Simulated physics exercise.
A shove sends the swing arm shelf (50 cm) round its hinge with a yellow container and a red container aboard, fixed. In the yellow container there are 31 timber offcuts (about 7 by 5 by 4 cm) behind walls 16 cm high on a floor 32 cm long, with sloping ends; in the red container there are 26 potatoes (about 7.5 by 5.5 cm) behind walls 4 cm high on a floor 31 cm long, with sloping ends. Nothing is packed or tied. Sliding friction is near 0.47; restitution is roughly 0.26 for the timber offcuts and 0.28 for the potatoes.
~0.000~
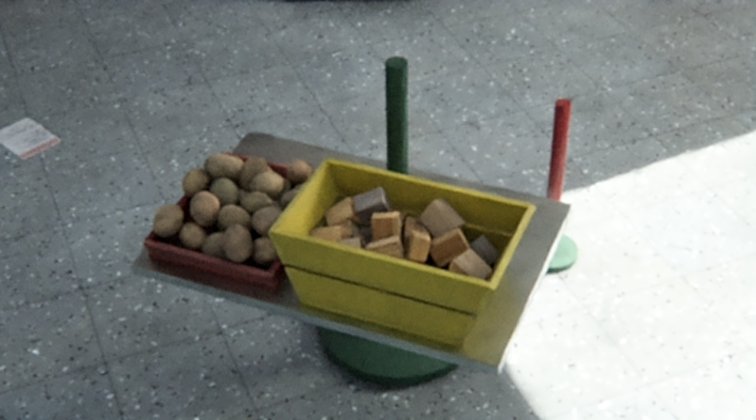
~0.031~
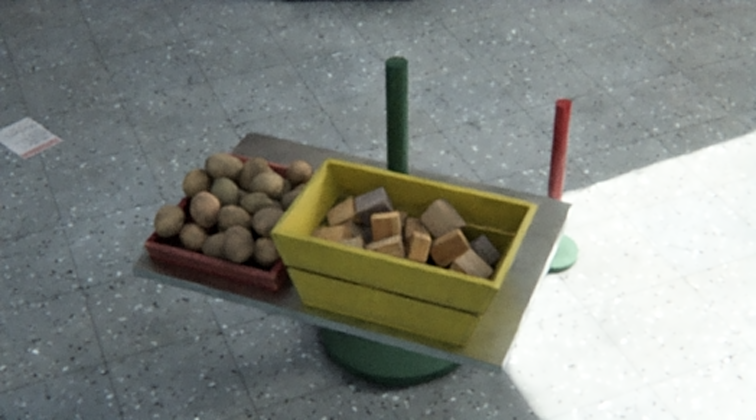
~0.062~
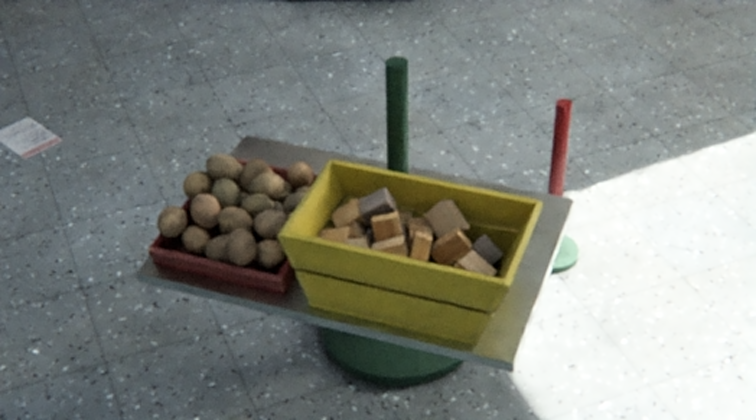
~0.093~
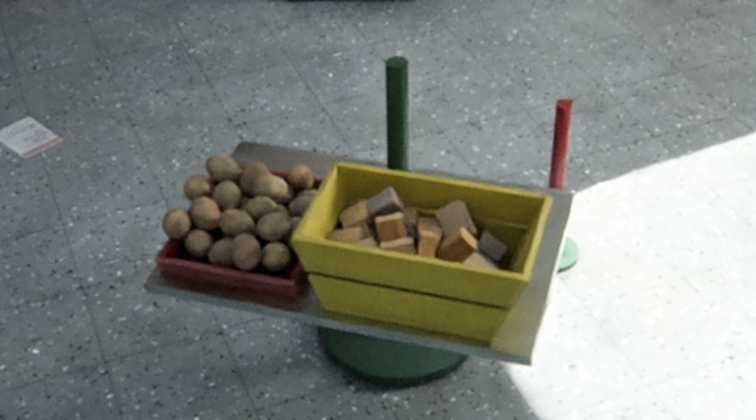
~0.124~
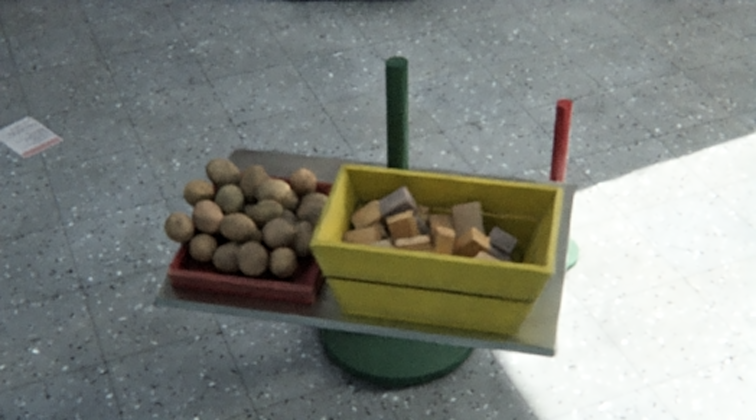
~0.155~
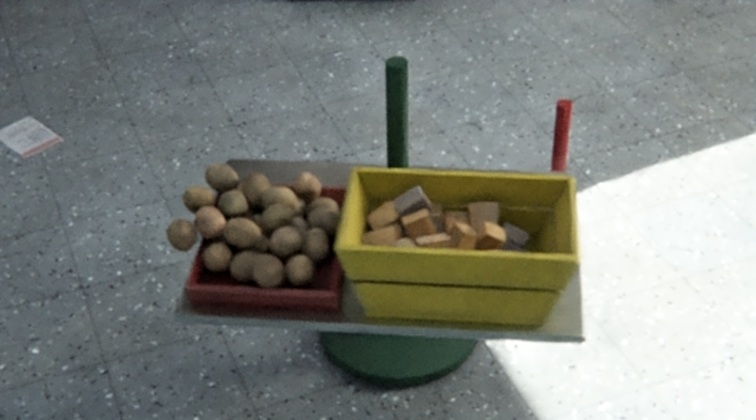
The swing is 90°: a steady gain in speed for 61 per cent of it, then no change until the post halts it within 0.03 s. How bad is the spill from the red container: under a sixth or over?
It sheds more than a sixth of them.
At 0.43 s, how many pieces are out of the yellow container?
About: Yellow container 0.
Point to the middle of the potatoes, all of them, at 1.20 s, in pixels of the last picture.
At about (505, 342).
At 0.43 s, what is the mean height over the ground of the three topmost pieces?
Some 68 cm up.
After 0.35 s, end of the swing.
After 0.43 s, yellow container 31 in, 0 out and red container 16 in, 10 out.
After 0.55 s, yellow container 30 in, 1 out and red container 15 in, 11 out.
After 0.77 s, yellow container 29 in, 2 out and red container 13 in, 13 out.
Outcome (at 1.20 s), yellow container 29 in, 2 out and red container 13 in, 13 out. Asked share, 13 of 26, 50 per cent.
